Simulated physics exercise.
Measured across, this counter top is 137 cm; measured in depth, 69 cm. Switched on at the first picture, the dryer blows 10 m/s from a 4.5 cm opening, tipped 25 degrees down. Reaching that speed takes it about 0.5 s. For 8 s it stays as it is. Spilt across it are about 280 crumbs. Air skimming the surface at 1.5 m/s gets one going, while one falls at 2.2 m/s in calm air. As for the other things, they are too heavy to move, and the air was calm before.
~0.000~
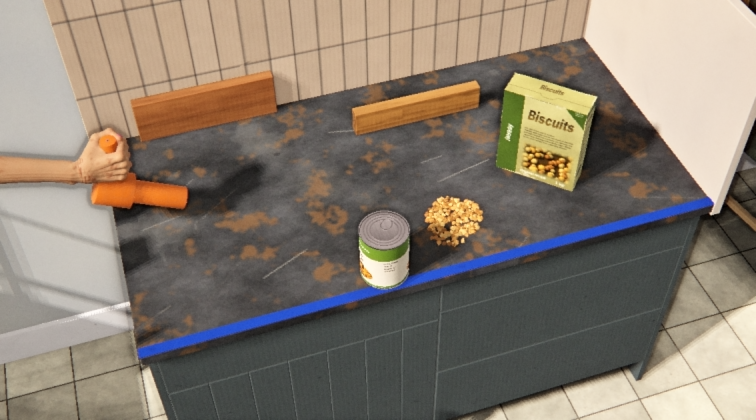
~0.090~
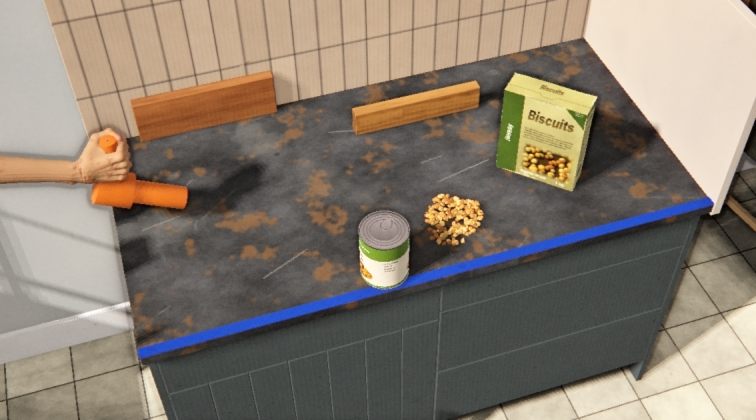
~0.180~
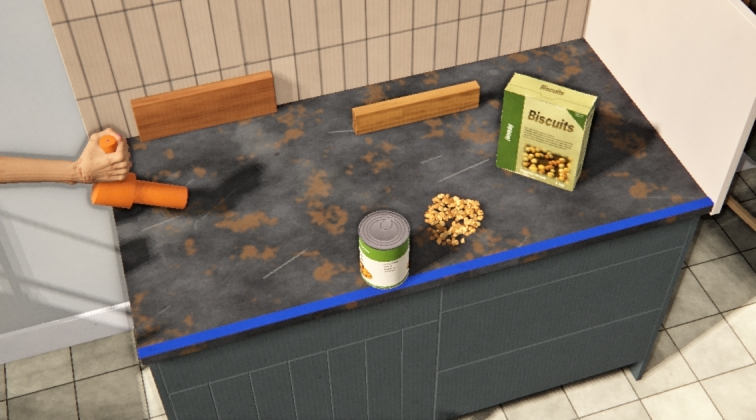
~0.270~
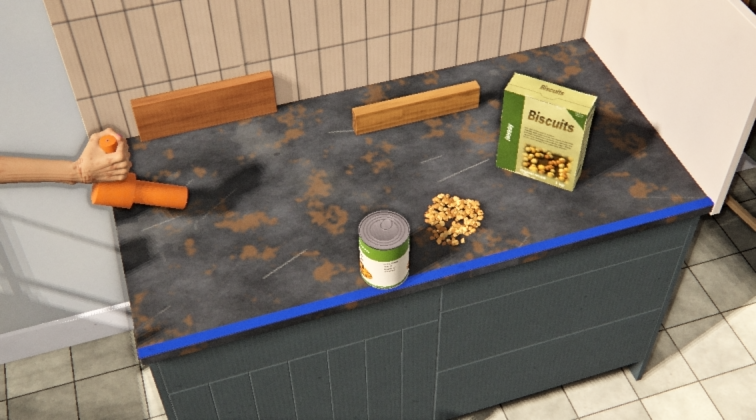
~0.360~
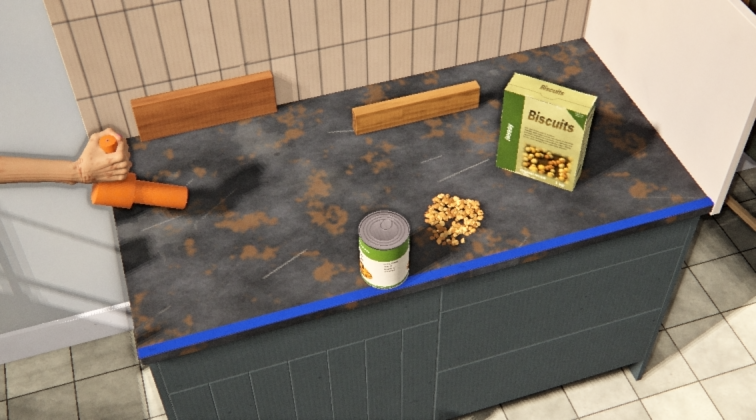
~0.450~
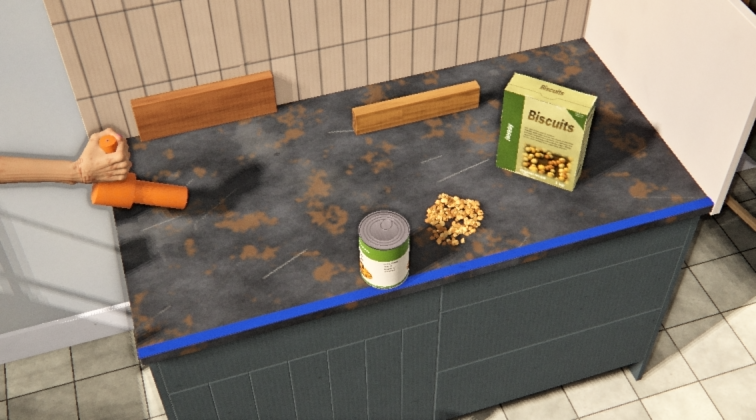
A hand holds an orange dryer at the counter's left while the crumbs stay still.
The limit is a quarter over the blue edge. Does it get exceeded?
Over the limit.
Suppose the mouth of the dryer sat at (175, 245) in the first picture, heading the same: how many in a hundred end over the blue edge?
50 %.
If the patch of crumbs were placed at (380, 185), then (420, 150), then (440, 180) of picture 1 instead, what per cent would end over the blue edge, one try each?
Results, one try each: 15 %, 0 %, 20 %.
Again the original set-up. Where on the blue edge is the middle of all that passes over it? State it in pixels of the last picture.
Median crossing, approx. (631, 227).
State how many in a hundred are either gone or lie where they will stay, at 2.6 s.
90 %.
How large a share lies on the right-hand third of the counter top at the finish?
It comes out near 20 in a hundred.
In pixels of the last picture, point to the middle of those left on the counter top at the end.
The middle is around pixel (672, 197).
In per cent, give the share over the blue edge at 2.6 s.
Some 80 per cent.
After 1.6 s the count stands so, 80 % are over the blue edge; the middle of those still in play is near (675, 200).
After 2.6 s the count stands so, 81 % are over the blue edge; the middle of those still in play is near (672, 197).
After 4.4 s the count stands so, 81 % are over the blue edge; the middle of those still in play is near (672, 197).
After 8.0 s, at the end, 81 % are over the blue edge; the middle of those still in play is near (672, 197).
